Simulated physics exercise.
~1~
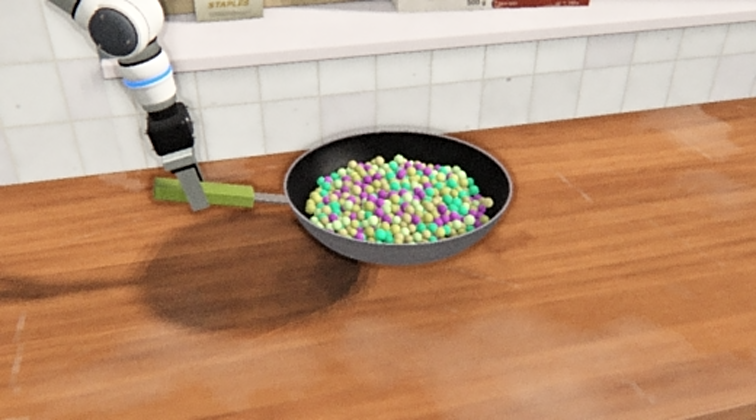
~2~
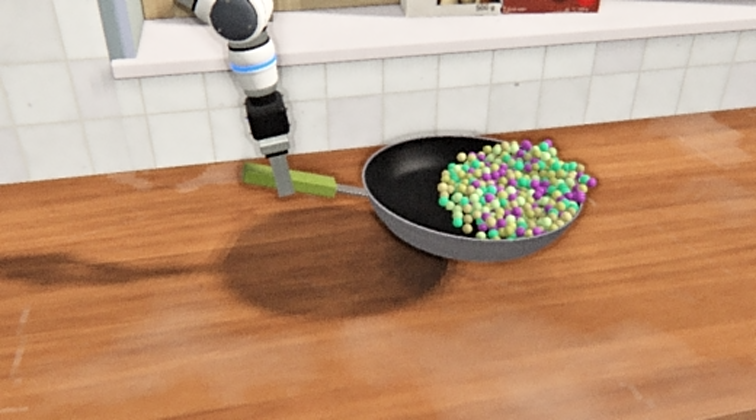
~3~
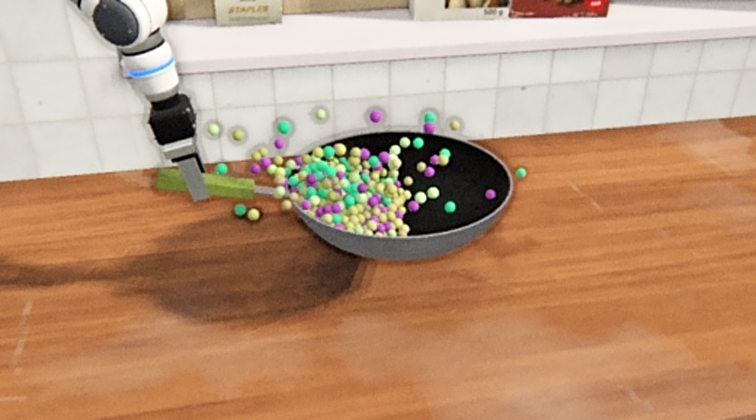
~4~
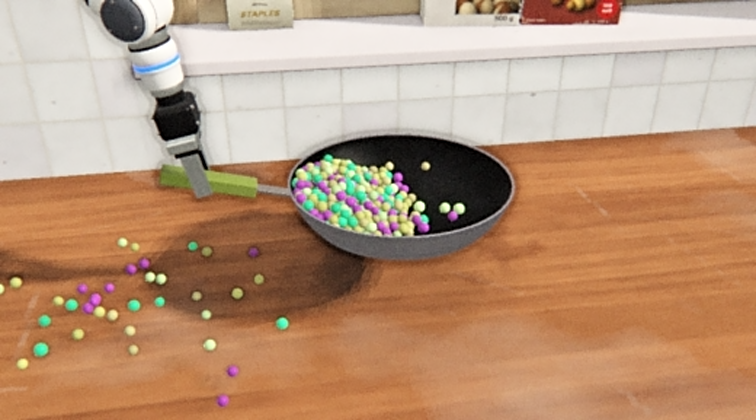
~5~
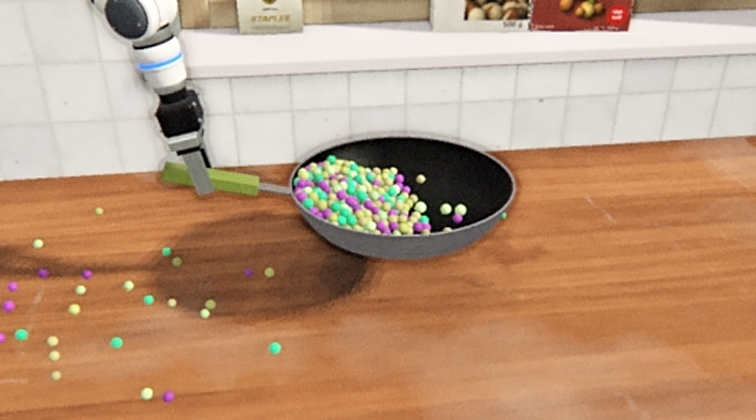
The clip shows a robot arm holding a frying pan heaped with green, purple and yellow balls above a wooden counter. It moves the pan right, then back left, and some balls fly over the handle side and scatter across the counter, while most stay piled in the pan.
